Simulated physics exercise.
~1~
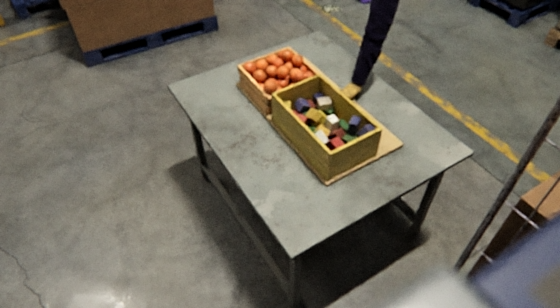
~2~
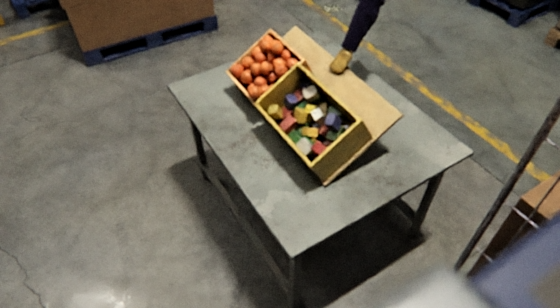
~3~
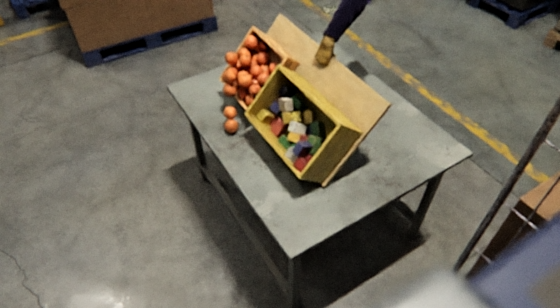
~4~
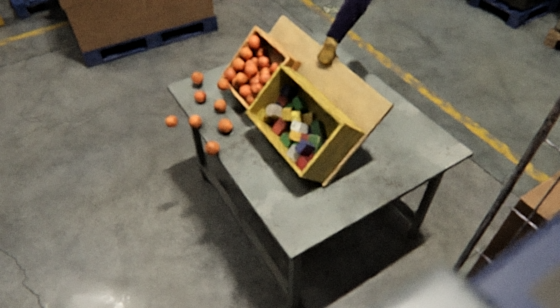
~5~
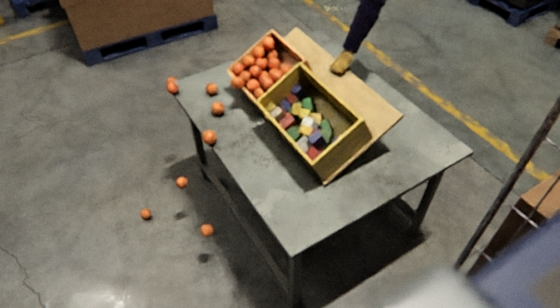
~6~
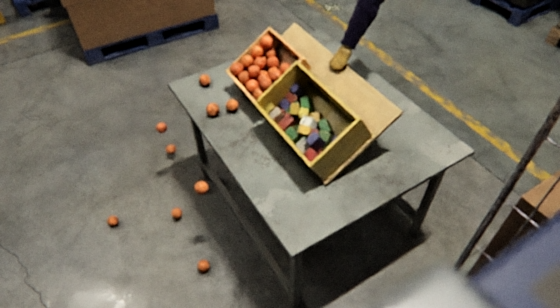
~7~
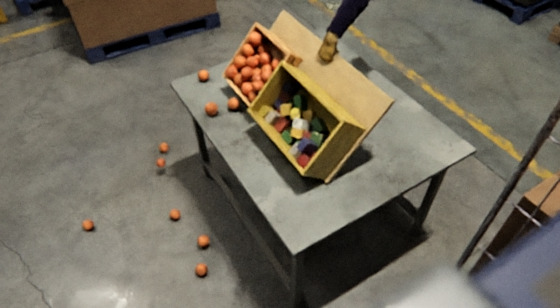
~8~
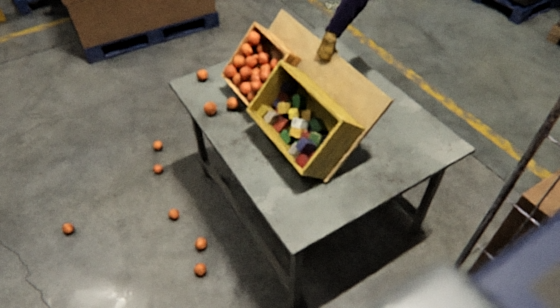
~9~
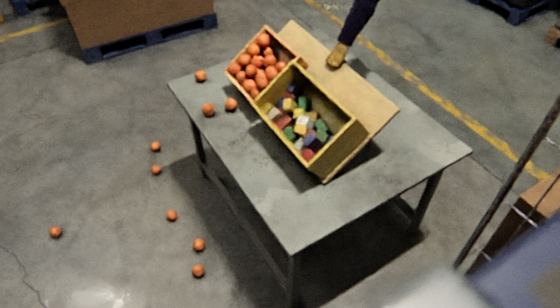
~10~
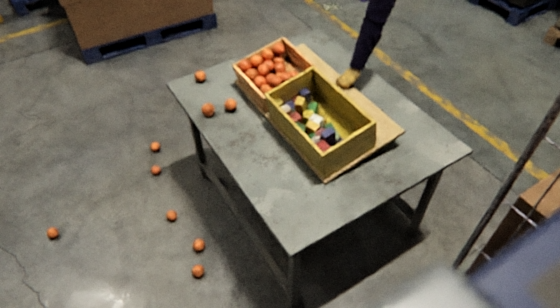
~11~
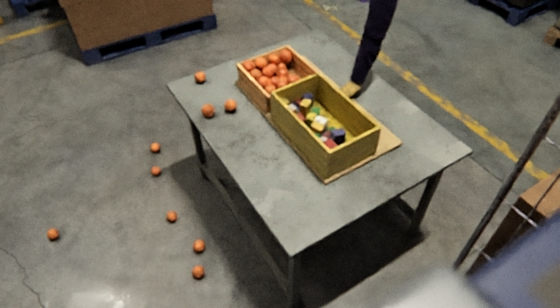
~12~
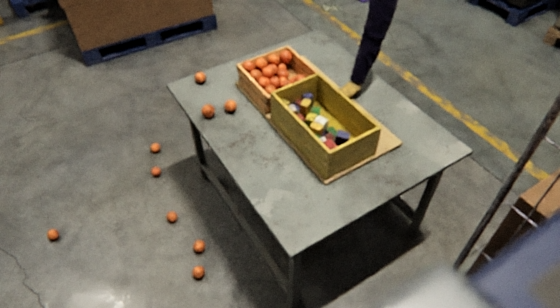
Board with two tubs tilting steeply twice under a hand, spilling oranges onto table and floor, then settling flat, toy bricks staying in.
